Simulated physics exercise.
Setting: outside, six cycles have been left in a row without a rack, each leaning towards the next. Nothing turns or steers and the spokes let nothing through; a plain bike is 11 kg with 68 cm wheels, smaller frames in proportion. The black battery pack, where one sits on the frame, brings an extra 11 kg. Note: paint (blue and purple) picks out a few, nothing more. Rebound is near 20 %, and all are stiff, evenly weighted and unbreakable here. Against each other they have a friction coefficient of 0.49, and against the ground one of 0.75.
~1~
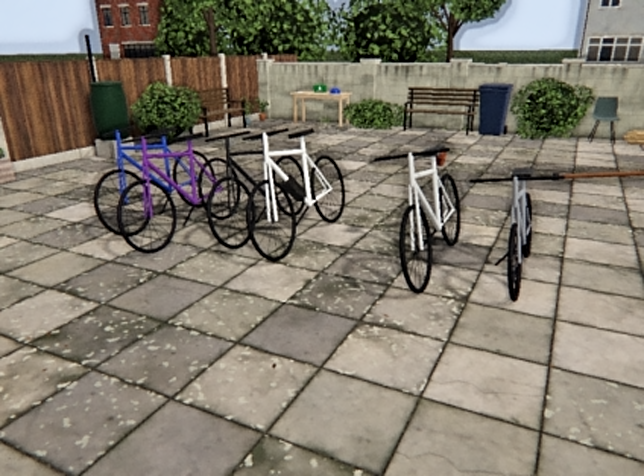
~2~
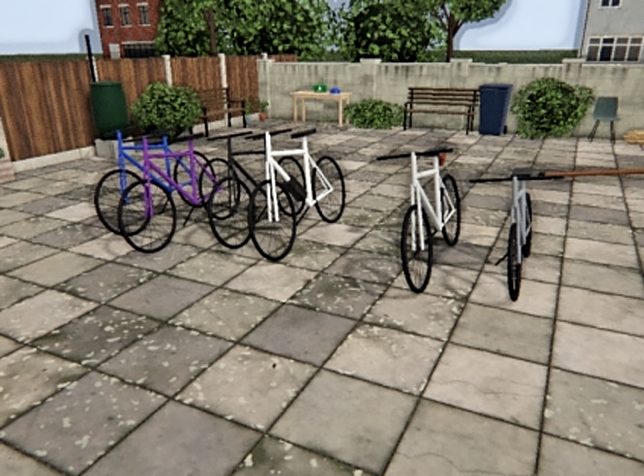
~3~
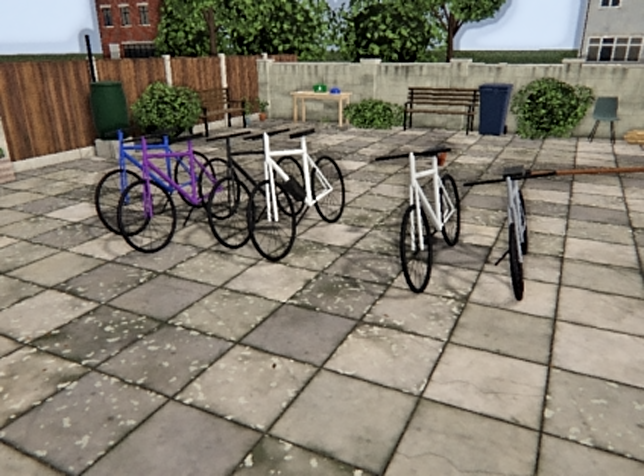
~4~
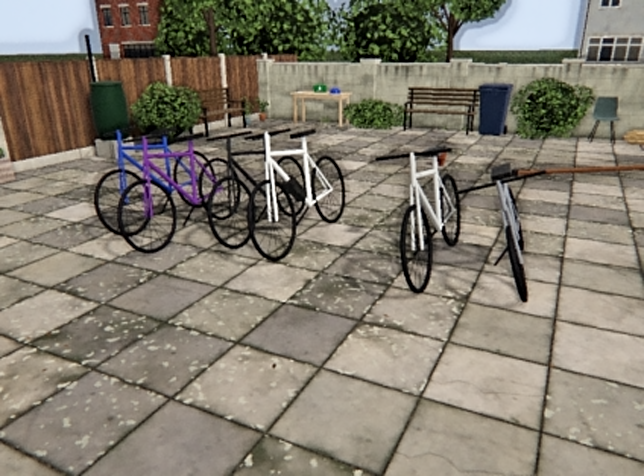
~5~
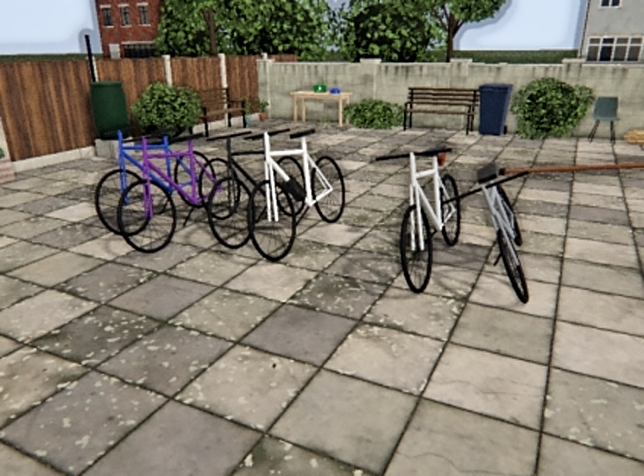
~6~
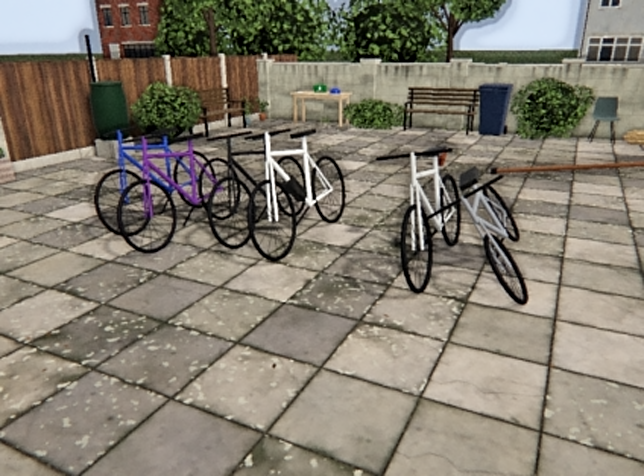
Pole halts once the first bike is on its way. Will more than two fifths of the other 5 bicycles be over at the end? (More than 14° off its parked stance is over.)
No.
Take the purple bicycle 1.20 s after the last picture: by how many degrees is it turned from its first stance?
0°.
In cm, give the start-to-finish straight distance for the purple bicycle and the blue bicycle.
Purple shifts close to 0 cm and blue close to 0 cm.
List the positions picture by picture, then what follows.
In the first frame (we follow the side turned to the camera), pole end 13 cm from the first bicycle; blue bicycle (173, 169); purple bicycle (205, 179); no other piece has moved.
Pole end 25 mm from the first bicycle; blue bicycle (174, 169), in the second frame.
Pole end pushing; blue bicycle (175, 170); no other piece has moved, in the third frame.
Pole end (515, 174) pushing; purple bicycle (206, 180); no other piece has moved, in the fourth frame.
Pole end (502, 173) pushing; blue bicycle (174, 170); no other piece has moved, in the fifth frame.
Pole end (494, 172) stopped; blue bicycle (174, 169); purple bicycle (206, 180); no other piece has moved, in the sixth frame.
Then, 0.32 s on from the sixth picture, none of the 5 other bicycles over, 1 disturbed.
Then, 0.74 s on from the sixth picture, 1 of the 5 other bicycles over.
Finally, 1 of the 5 other bicycles over; blue bicycle unmoved; purple bicycle unmoved. That is 20 per cent. Four left standing. Seen by the last camera, middles, blue bicycle near (157, 173), purple bicycle near (183, 182).
